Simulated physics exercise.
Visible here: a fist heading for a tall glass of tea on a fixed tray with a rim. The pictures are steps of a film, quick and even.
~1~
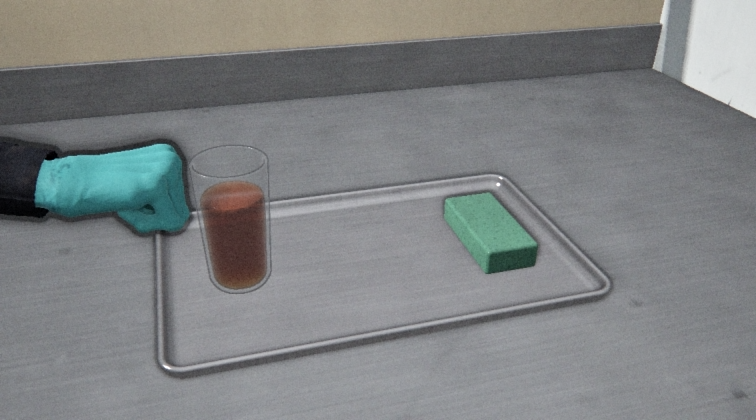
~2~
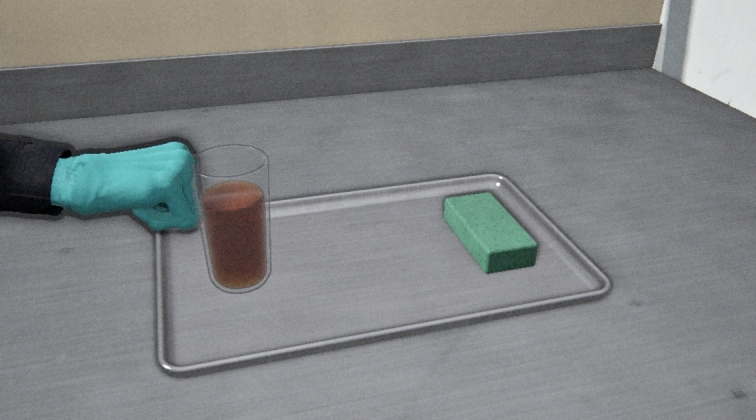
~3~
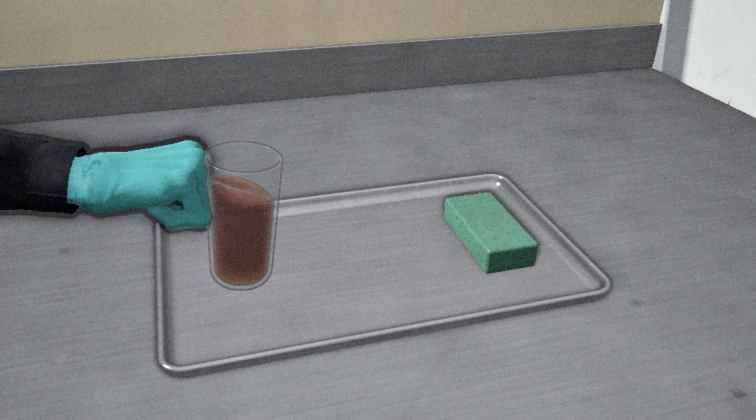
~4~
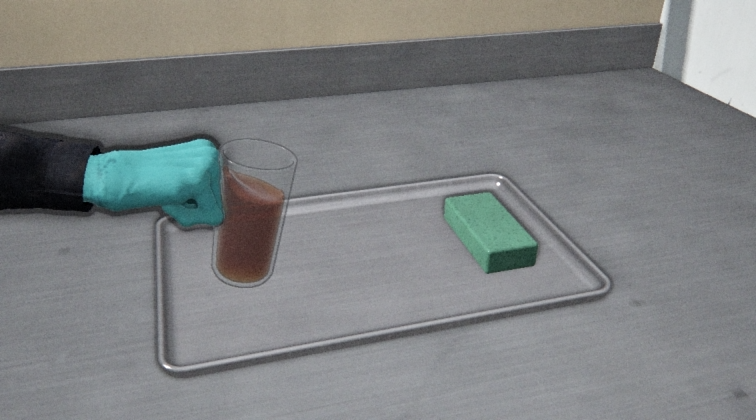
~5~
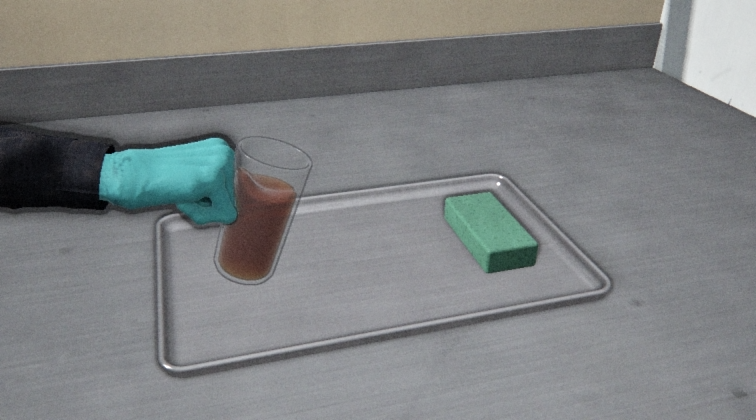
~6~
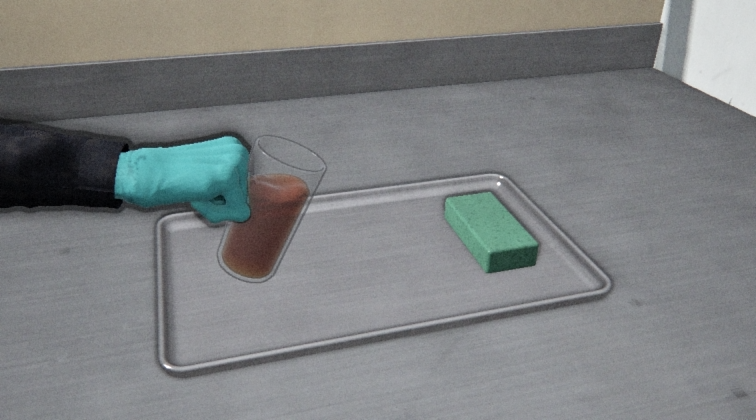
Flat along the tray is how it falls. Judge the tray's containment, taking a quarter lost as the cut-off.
I expect the tray to contain three quarters or more.
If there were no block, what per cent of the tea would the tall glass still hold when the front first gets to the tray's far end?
About 55 percent.
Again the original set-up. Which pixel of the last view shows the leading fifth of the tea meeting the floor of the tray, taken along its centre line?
I'd mark it somewhere roughly at pixel (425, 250).
A moment on, the tall glass is falling and 100 per cent is in the glass, 0 on the tray and 0 above or beyond its rim.
Next, the tall glass lies on its side and 70 per cent is in the glass, 12 on the tray and 19 above or beyond its rim.
Then the tall glass lies on its side and 41 per cent is in the glass, 35 on the tray and 25 above or beyond its rim.
Later the tall glass lies on its side and 23 per cent is in the glass, 61 on the tray and 17 above or beyond its rim.
In the end 84 per cent is held by tray and glass, 16 is off the tray.
